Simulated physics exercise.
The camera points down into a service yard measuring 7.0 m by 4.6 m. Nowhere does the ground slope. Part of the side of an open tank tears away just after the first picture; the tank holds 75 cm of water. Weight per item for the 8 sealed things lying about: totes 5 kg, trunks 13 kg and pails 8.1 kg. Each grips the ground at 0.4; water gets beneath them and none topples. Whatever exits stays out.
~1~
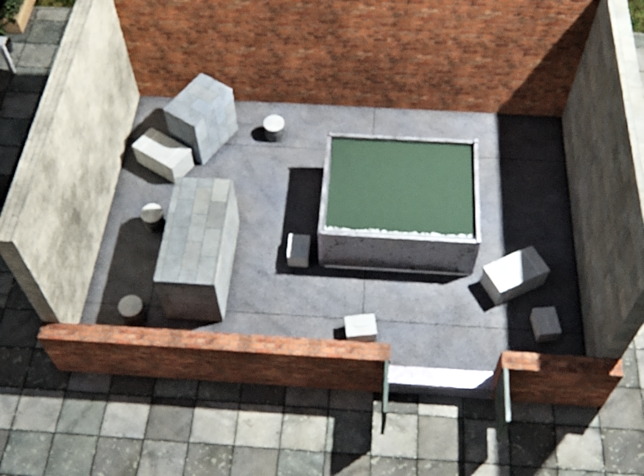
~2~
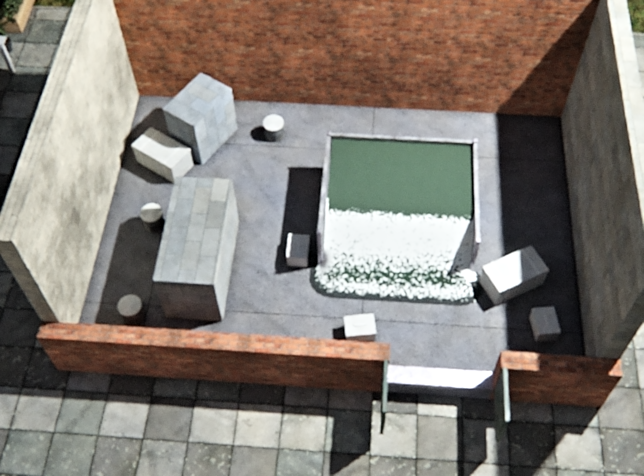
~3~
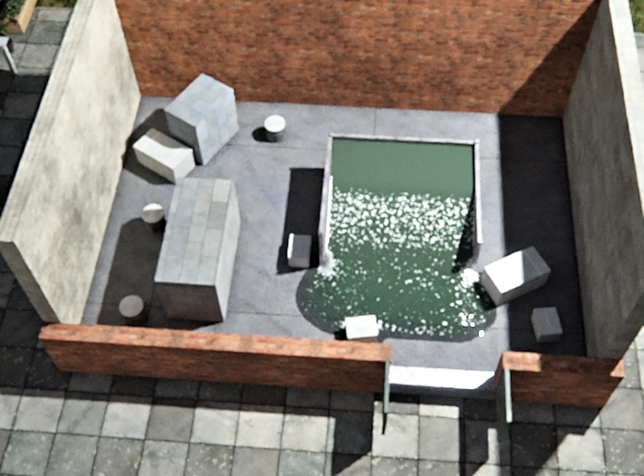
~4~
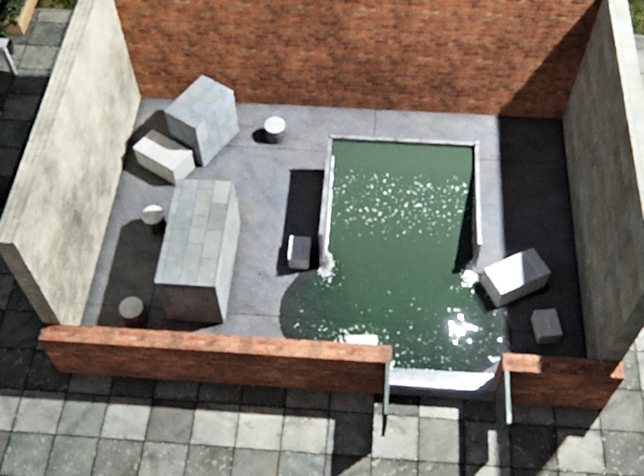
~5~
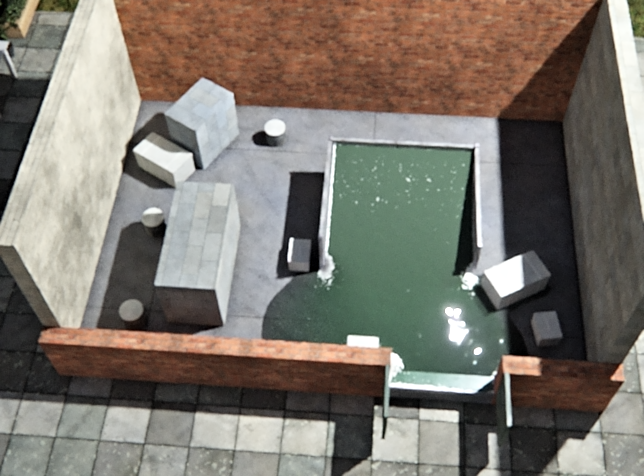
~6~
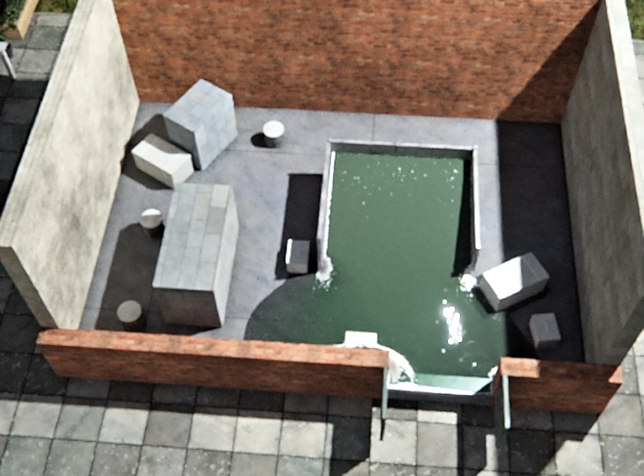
To begin with, green water fills an open tank in a walled yard scattered with pale blocks and small round containers. The tank's near side gives way and white, foamy water pours onto the paving. The foam thins as a dark green pool spreads around a small block to the front wall and gateway.
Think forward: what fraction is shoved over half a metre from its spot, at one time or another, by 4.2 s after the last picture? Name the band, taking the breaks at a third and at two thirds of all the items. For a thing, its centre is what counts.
The answer is the middle band, one to two thirds.
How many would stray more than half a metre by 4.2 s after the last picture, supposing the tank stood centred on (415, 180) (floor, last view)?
That gives 6 of them.
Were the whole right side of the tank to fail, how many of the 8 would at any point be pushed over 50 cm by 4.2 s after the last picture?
So the tally would be 5.
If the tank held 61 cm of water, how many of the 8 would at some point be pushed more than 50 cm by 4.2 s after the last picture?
The count would be 3.
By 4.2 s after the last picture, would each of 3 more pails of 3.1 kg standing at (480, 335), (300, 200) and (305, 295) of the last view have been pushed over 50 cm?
Well, in turn they are above that, above that and above that.
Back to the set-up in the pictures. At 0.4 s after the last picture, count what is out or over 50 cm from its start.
Count: 0.
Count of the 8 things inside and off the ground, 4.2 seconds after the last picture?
That would be 4 of them.
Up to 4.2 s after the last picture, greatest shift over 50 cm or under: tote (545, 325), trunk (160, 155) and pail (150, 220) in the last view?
In order: Farther, not as far and farther.
Then, 0.4 s after the last picture 0 of 8 are over 50 cm from their spots; 1 afloat.
Then, 1.5 s after the last picture 1 of 8 are over 50 cm from their spots; 1 afloat.
Then, 2.8 s after the last picture 3 of 8 are over 50 cm from their spots; 1 afloat.
Then, 4.2 s after the last picture 4 of 8 are over 50 cm from their spots, and 4 have been at some point; 4 afloat.
